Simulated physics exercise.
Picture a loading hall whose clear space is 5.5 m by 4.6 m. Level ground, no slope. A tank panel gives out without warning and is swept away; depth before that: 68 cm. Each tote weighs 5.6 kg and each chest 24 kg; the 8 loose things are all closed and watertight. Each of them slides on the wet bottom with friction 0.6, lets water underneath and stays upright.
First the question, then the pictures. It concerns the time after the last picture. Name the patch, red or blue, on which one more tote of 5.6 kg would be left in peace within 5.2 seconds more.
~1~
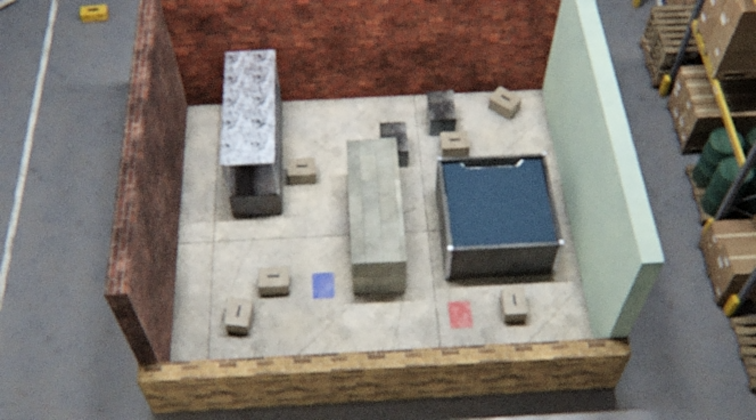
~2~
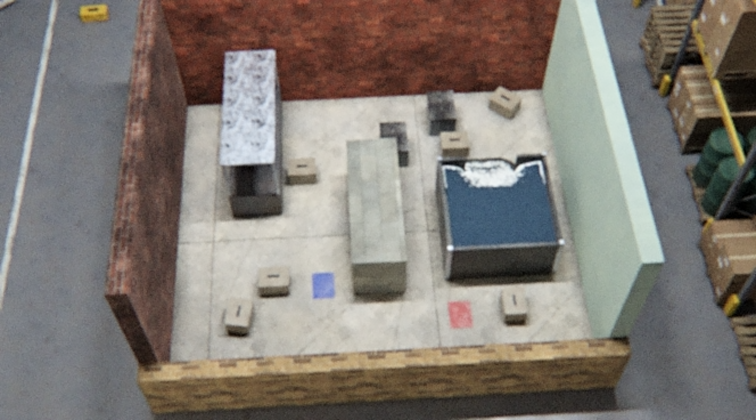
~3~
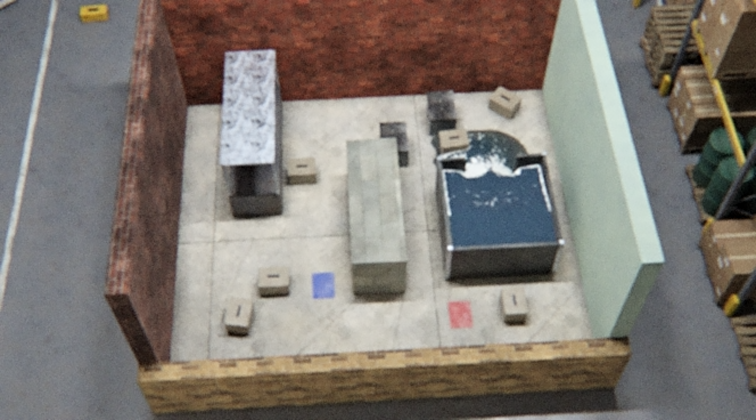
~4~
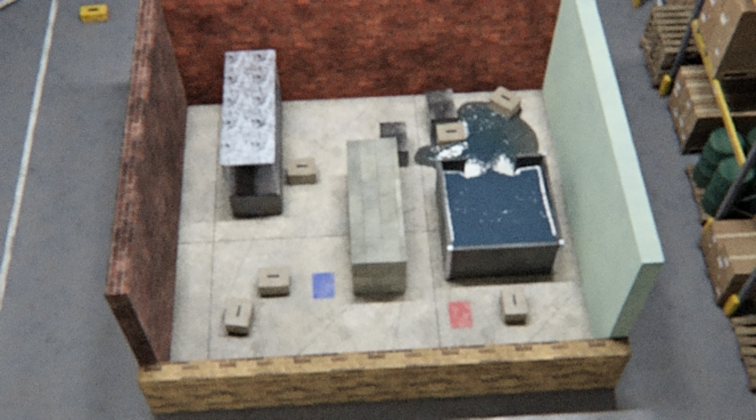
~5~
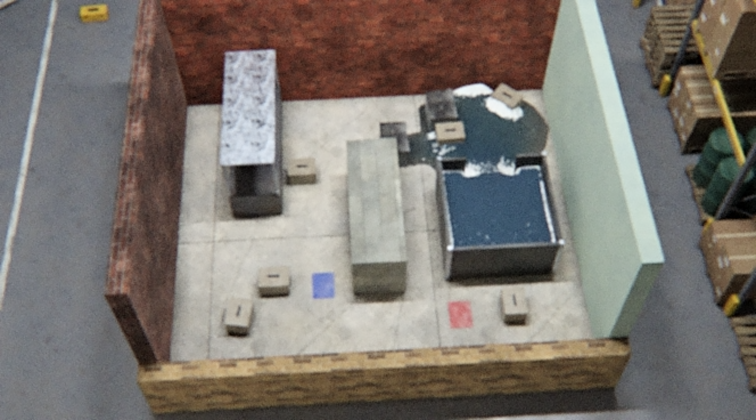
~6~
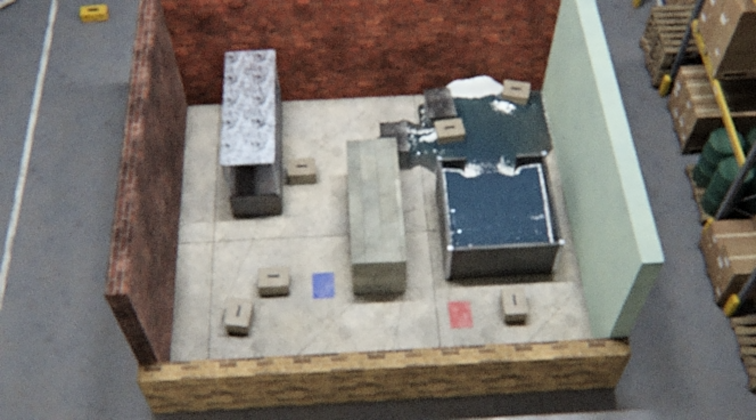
The safe one is the red one.
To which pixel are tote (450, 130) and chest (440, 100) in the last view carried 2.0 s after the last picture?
Around (358, 119) and (302, 112).
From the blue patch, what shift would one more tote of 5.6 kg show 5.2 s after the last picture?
Roughly 100 cm.
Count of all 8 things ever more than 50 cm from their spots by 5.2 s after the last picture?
Result: 4.
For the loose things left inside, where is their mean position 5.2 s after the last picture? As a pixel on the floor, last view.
The average lands around (362, 265).
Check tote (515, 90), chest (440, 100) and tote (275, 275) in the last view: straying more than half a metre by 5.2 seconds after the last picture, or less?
First exceeds it, second exceeds it, third does not reach it.
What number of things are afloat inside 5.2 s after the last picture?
1 at that moment.
Then, 0.5 s after the last picture on red it would be 0 cm off in 0 cm of water; on blue it would be 0 cm off in 0 cm of water.
Then, 2.0 s after the last picture on red it would be 0 cm off in 0 cm of water; on blue it would be 0 cm off in 0 cm of water.
Then, 3.4 s after the last picture on red it would be 0 cm off in 0 cm of water; on blue it would be 0 cm off in 2 cm of water.
Then, 5.2 s after the last picture on red it would be 0 cm off in 3 cm of water; on blue it would be 94 cm off in 6 cm of water.
